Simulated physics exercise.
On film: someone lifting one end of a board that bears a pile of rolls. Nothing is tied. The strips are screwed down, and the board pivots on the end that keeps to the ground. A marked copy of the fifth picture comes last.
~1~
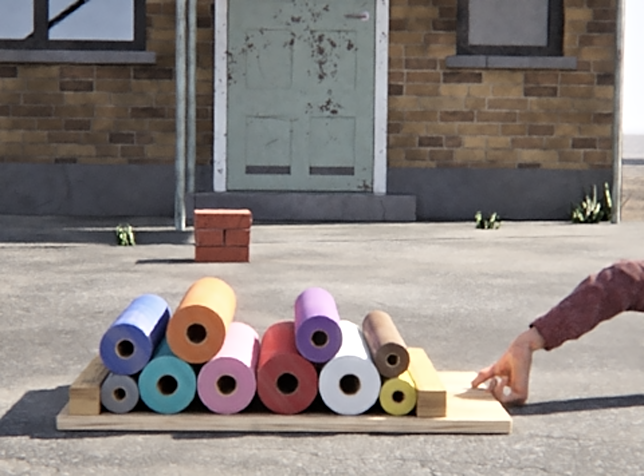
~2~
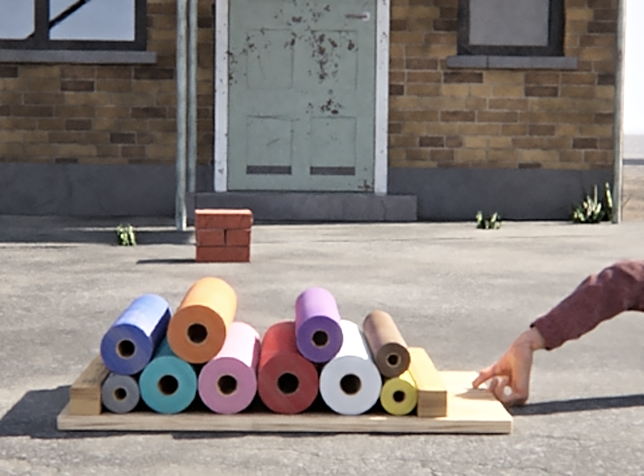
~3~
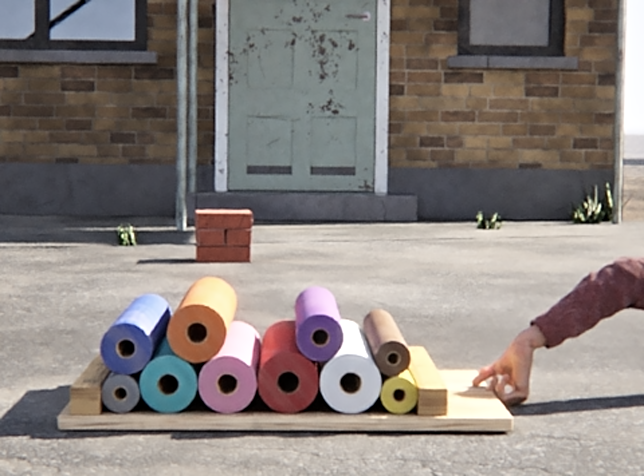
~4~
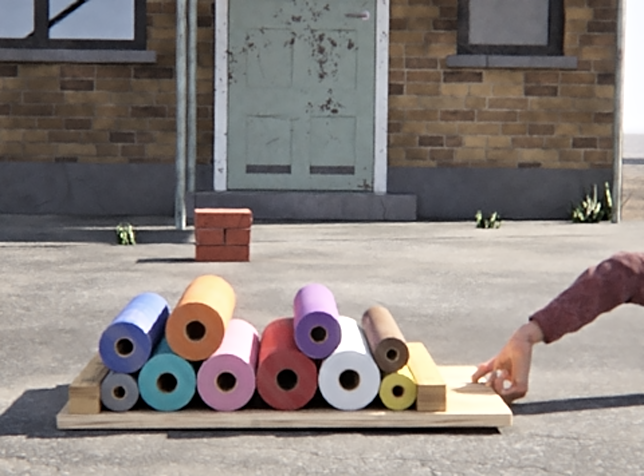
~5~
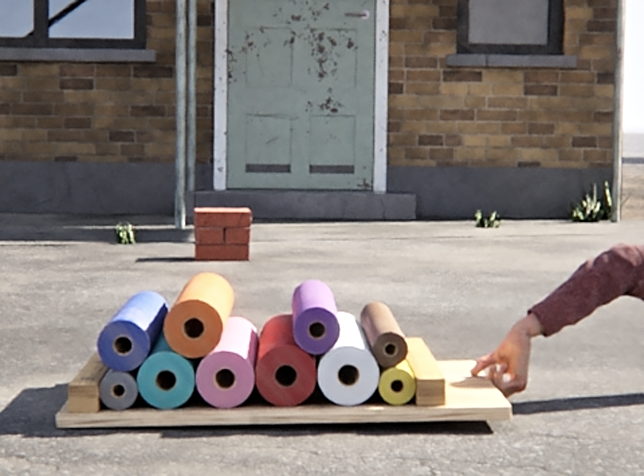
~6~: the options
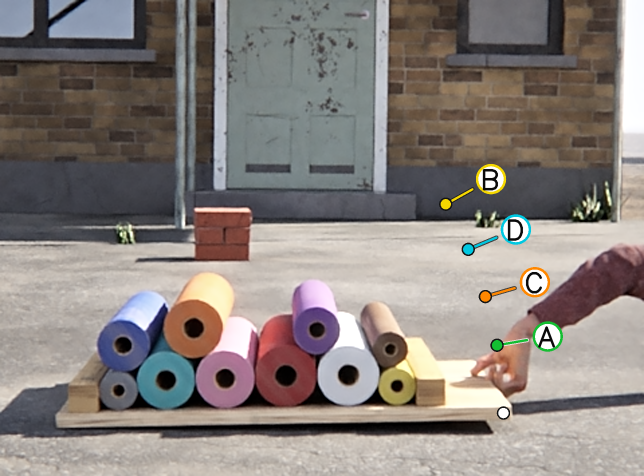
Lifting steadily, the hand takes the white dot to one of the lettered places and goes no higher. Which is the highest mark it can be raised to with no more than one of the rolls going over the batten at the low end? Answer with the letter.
Raise it to D.
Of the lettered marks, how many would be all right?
Three of the four.
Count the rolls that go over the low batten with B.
The count is two.
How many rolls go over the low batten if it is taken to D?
At D the number is one.
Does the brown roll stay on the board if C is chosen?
Yes.
On the marked copy, A at (497, 345); B at (446, 204); C at (485, 296); D at (468, 249); the white dot at (503, 413).
Following D. Soon after the start, board at 15°.
Later, board at 23°.
In the end, board at 23°, one over the low batten (blue).
As for the rest, A one over the low batten (blue); B two over the low batten (blue, orange); C one over the low batten (blue).
